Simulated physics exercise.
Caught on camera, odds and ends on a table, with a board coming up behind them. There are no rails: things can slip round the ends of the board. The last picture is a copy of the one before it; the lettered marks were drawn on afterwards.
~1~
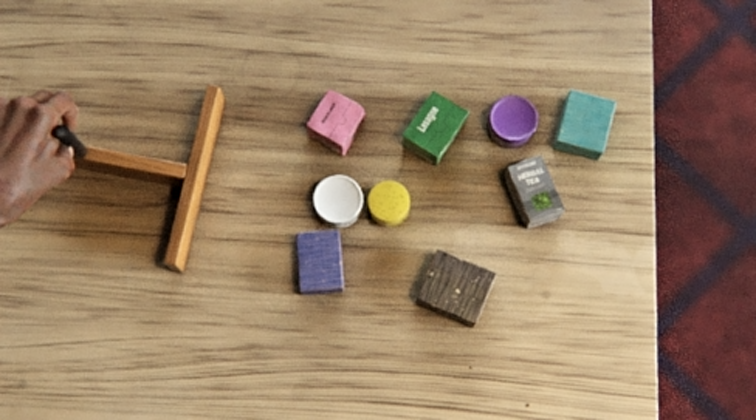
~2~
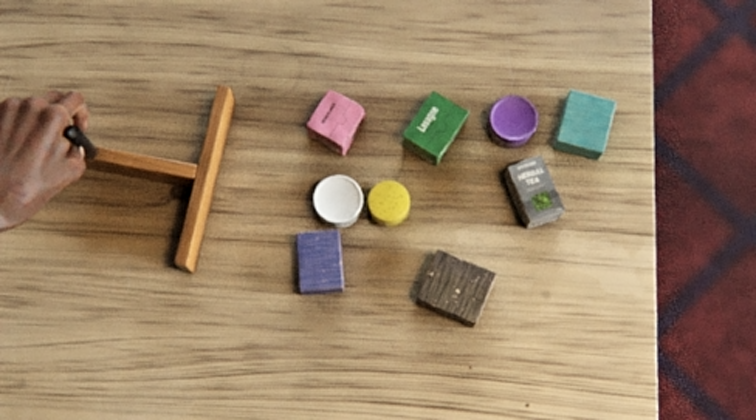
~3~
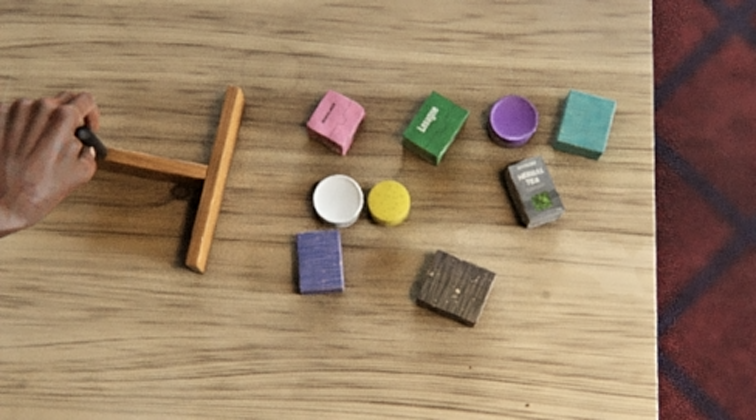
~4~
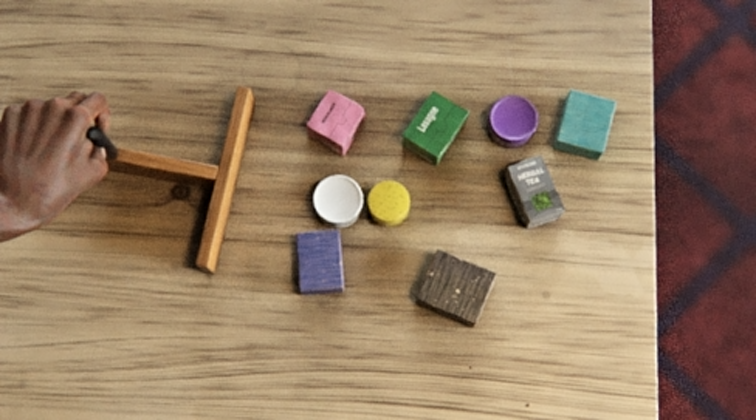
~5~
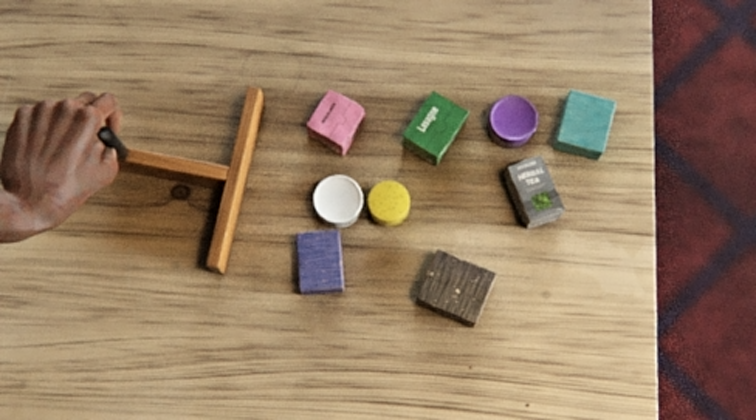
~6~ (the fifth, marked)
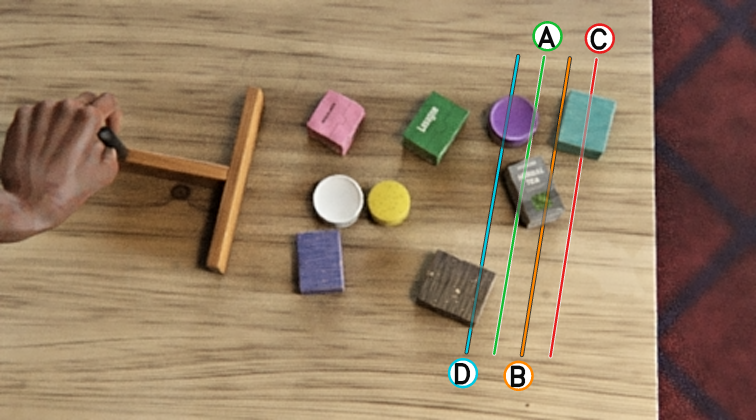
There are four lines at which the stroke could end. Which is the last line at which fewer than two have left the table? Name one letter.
It can go as far as A.
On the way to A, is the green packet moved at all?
Yes.
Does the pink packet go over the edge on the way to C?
No.
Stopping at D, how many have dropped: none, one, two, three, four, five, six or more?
In all, one.
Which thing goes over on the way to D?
The turquoise block goes over.
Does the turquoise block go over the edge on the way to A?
Yes.
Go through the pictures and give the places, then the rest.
In the first picture, green packet (434, 128); purple tub (512, 123); white jar (339, 202).
In the second picture, board (202, 173); pink packet (337, 122).
In the third picture, board (212, 174); grey packet (533, 192).
In the fourth picture, board (223, 174); yellow pot (389, 204).
In the fifth picture, board (234, 175); green packet (434, 128); purple tub (512, 123); white jar (339, 202).
On the marked copy, A at (520, 200); B at (547, 201); C at (574, 203); D at (493, 199).
Taking A. A third of the way, board (337, 179); pink packet (381, 120); blue block (351, 268).
Two thirds of the way, board (441, 184); turquoise block (617, 130); purple tub (569, 135).
When it is over, board (520, 188); turquoise block over the edge; purple tub (645, 144); one fallen.
As for the rest, B drops two; C drops two; D is within the limit but short.
